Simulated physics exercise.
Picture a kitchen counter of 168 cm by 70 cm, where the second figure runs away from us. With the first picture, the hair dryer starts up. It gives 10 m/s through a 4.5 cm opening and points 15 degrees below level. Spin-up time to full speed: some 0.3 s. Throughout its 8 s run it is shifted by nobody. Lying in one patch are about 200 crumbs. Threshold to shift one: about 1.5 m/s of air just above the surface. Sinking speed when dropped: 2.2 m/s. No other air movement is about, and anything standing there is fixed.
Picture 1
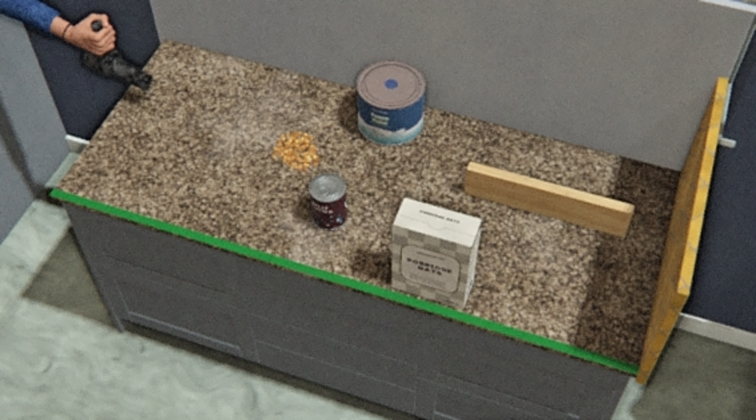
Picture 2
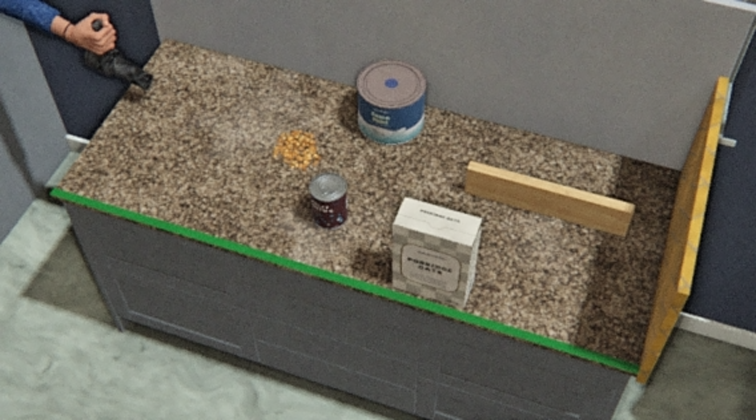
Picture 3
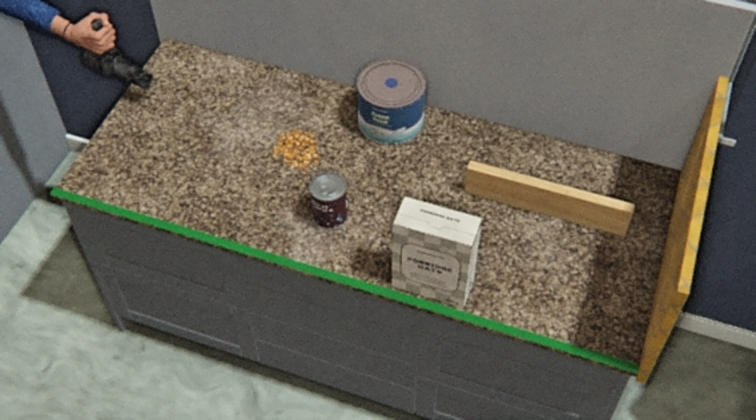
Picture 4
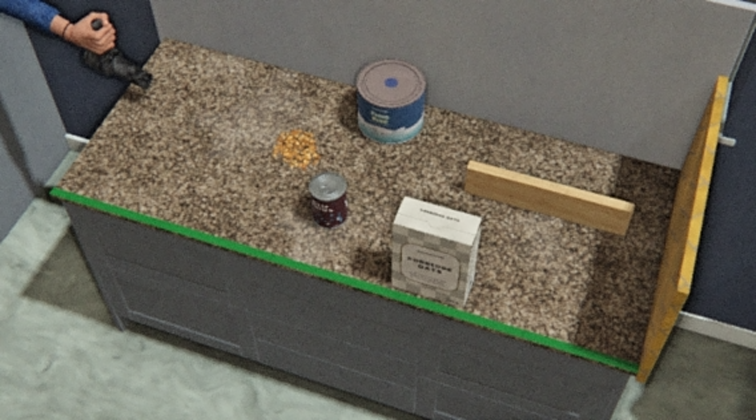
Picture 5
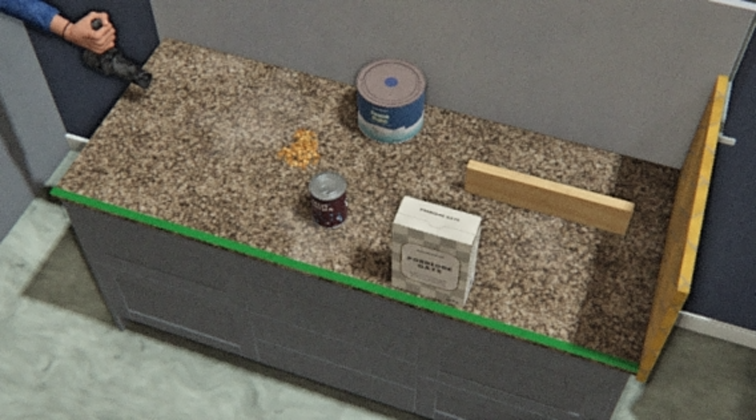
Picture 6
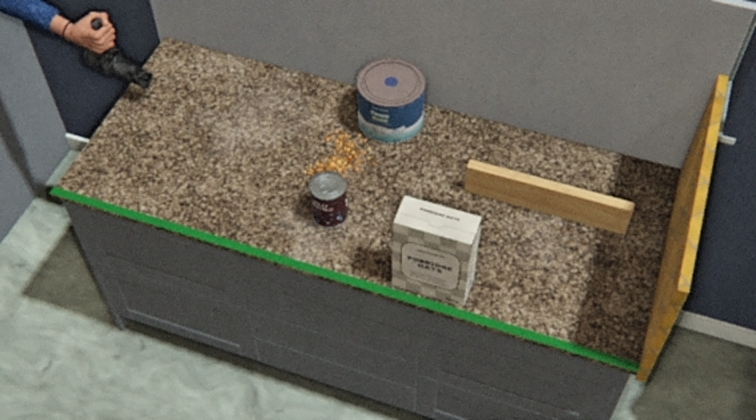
A patch of golden crumbs lies still on a speckled counter among a small tin, a large tin, a box and a wooden block, while a hand at the left holds a dark hair dryer. The crumbs then start shifting to the right, and the whole patch slides and spreads behind the small tin.
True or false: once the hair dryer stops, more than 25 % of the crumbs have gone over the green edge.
False.
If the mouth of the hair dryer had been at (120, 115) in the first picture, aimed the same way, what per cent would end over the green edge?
Then about 0 %.
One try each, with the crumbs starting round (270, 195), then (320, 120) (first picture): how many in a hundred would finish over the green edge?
In that order: 60 %, 0 %.
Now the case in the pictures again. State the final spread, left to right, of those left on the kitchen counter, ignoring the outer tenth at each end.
Looks like some 20 cm to me.
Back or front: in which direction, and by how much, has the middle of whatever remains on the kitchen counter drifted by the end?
It drifts toward the rear side, close to 5 cm in all.
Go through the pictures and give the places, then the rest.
The middle of the crumbs is near (296, 150), none has stirred yet and the mouth of the hair dryer is at (148, 84), in the first picture.
The middle of the crumbs is near (296, 149), none has stirred yet and the green edge is centred on (323, 278), in the second picture.
The middle of the crumbs is near (296, 148), none has stirred yet, the top of a tin is at (328, 186) and the top of a large tin is at (391, 82), in the third picture.
The middle of the crumbs is near (296, 148) and none has stirred yet, in the fourth picture.
The middle of the crumbs is near (301, 152), the farthest in sight from the hair dryer is at (317, 161) and about 25 % have left their places, in the fifth picture.
The middle of the crumbs is near (337, 160), the farthest in sight from the hair dryer is at (373, 164) and all have left their places, in the sixth picture.
Then, 1.2 s after the last picture, 84 % are on the move or not yet settled, 4 % are over the green edge; the middle of those still in play is near (629, 242).
Then, 2.2 s after the last picture, 76 % are on the move or not yet settled, 8 % are over the green edge; the middle of those still in play is near (643, 224).
Then, 4.1 s after the last picture, 71 % are on the move or not yet settled, 9 % are over the green edge; the middle of those still in play is near (643, 224).
Then, 7.7 s after the last picture, at the end, 10 % are over the green edge; the middle of those still in play is near (646, 228).
